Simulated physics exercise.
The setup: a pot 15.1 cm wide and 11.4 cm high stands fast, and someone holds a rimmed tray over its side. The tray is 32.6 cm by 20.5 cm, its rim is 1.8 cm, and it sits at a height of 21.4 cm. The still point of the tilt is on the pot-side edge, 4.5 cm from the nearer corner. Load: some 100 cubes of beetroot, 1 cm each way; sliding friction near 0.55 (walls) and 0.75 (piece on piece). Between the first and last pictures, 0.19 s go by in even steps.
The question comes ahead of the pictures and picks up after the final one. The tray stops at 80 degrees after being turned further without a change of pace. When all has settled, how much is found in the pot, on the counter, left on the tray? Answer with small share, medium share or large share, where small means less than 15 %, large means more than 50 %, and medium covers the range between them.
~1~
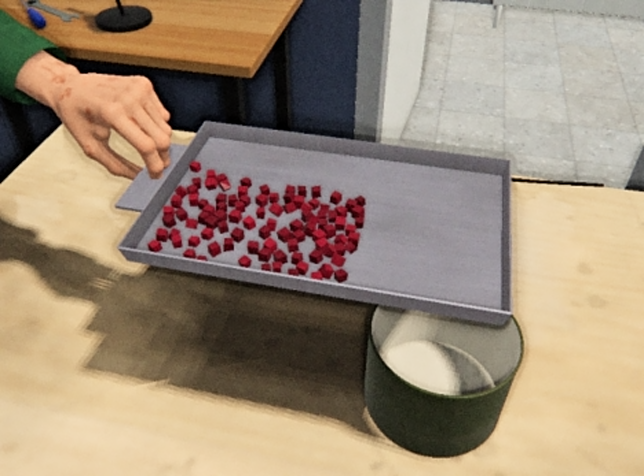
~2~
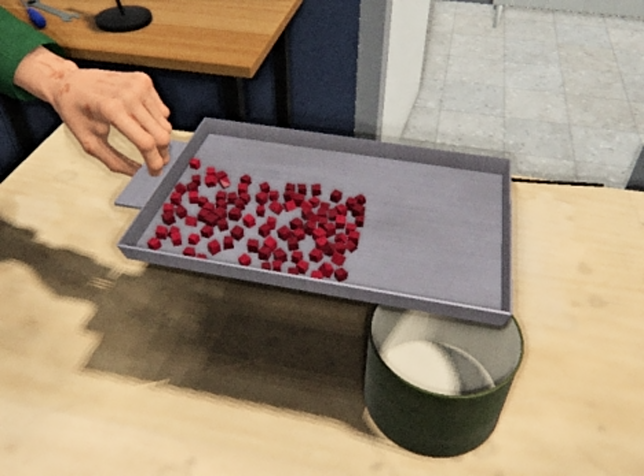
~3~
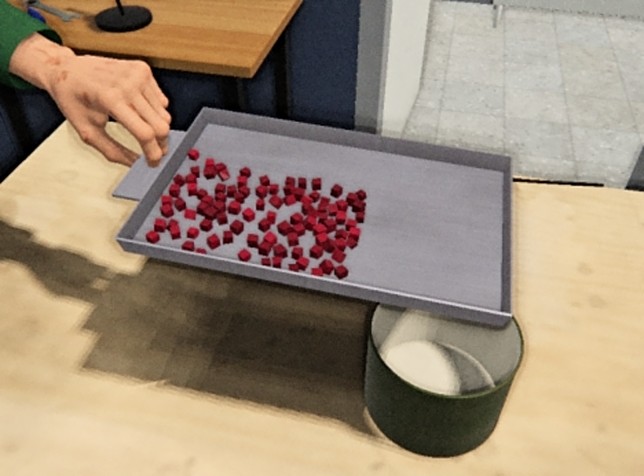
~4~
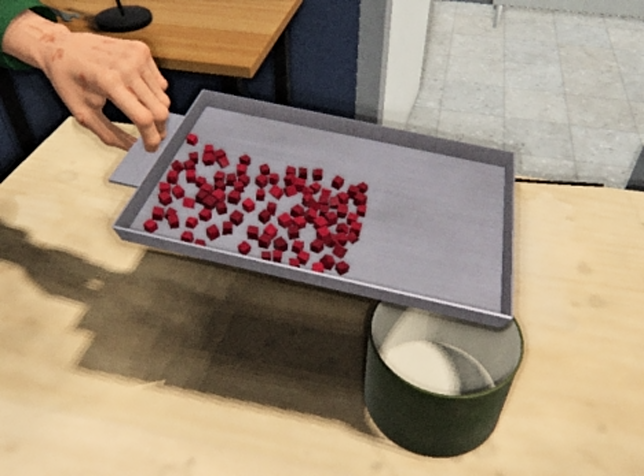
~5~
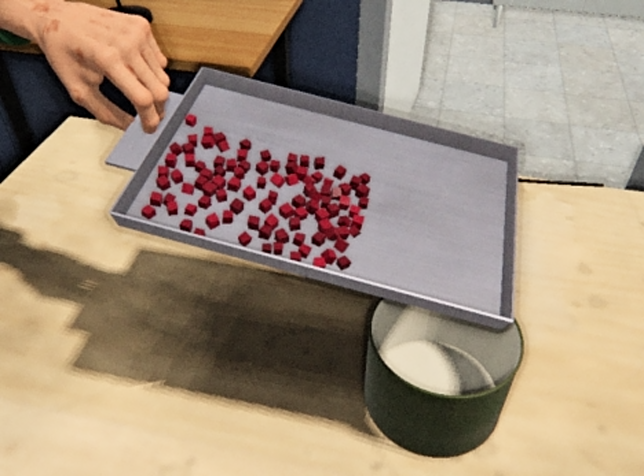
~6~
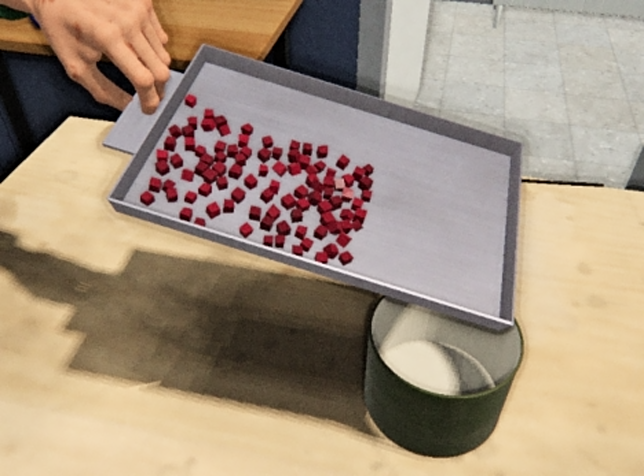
Pot - small share; counter - large share; left on the tray - small share.
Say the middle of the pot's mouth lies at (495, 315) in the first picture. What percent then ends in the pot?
It would come to around 0 percent.
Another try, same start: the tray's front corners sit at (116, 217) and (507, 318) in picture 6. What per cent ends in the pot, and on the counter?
Pot: 0, counter: 90.
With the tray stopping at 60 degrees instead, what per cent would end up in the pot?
That would be around 0 percent.
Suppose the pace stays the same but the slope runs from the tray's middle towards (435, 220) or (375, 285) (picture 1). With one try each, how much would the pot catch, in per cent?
Approximately 0 percent, then 0 percent.
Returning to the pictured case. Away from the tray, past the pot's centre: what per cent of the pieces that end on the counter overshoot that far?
I reckon around 100 per cent.
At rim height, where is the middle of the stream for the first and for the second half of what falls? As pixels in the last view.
It passes about (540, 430) first and (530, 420) afterwards.
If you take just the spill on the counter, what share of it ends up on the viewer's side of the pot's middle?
I'd put it at around 90 per cent.
Then, 0.27 s after the last picture, tilt 48 degrees; the tray holds 100 %, the pot 0 %.
Then, 0.45 s after the last picture, tilt 70 degrees; the tray holds 100 %, the pot 0 %.
Then, 0.74 s after the last picture, tilt 80 degrees; the tray holds 5 %, the pot 0 %.
In the end, pot 0 %, counter 95 %, tray 5 %.
